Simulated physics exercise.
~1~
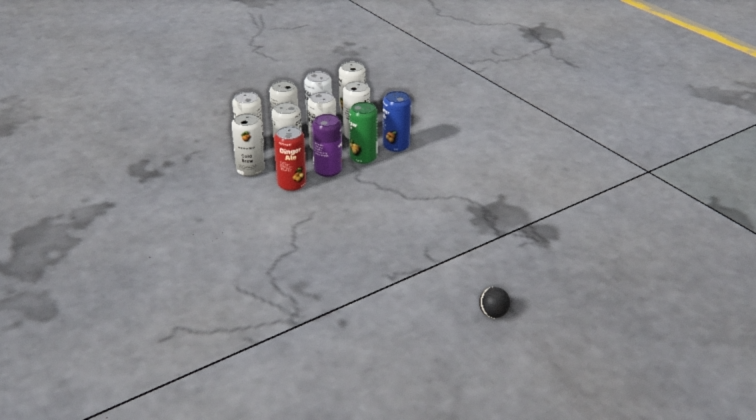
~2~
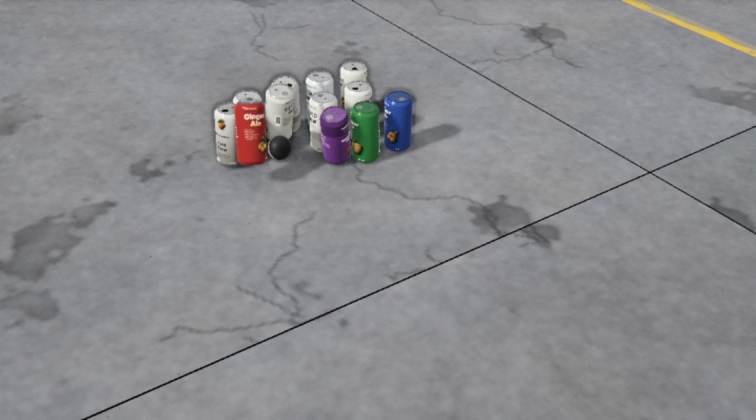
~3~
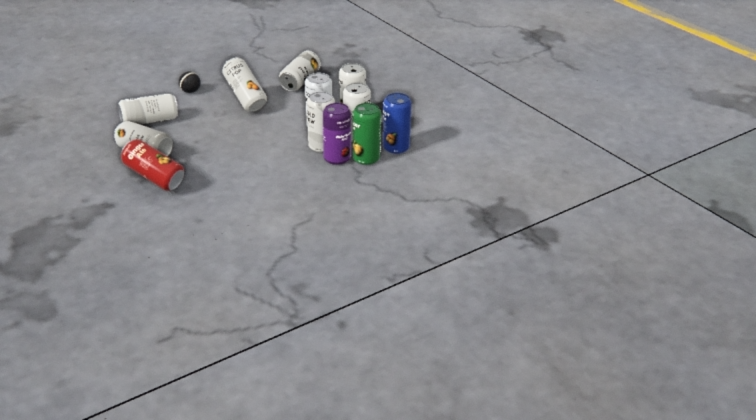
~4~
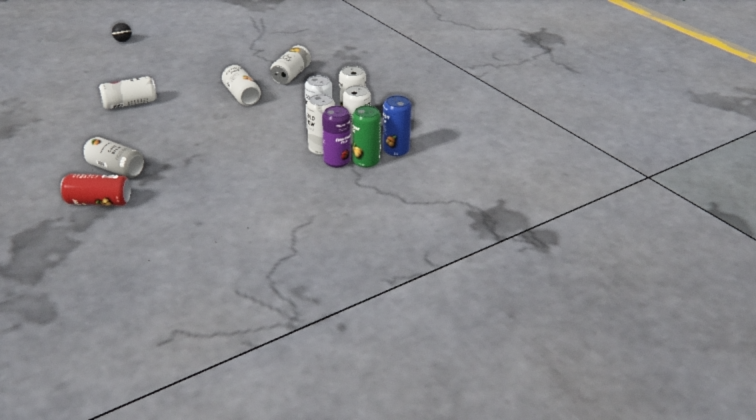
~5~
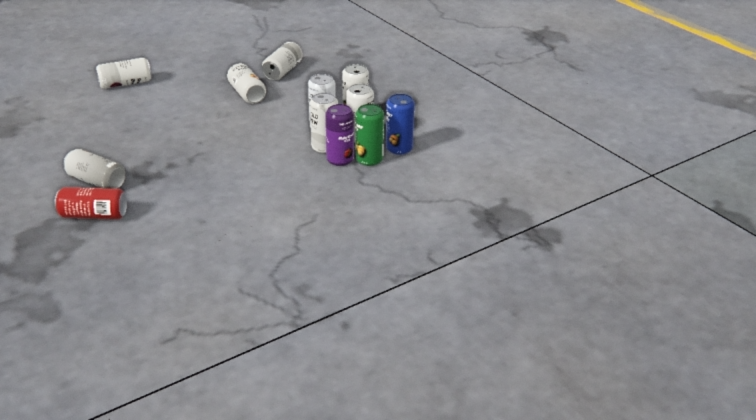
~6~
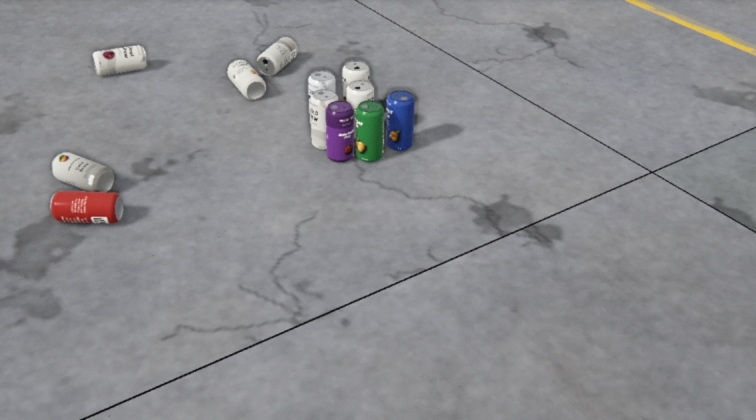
Cluster of upright cans on grey concrete being struck by a dark ball, five toppling leftward while purple, green and blue stay standing.
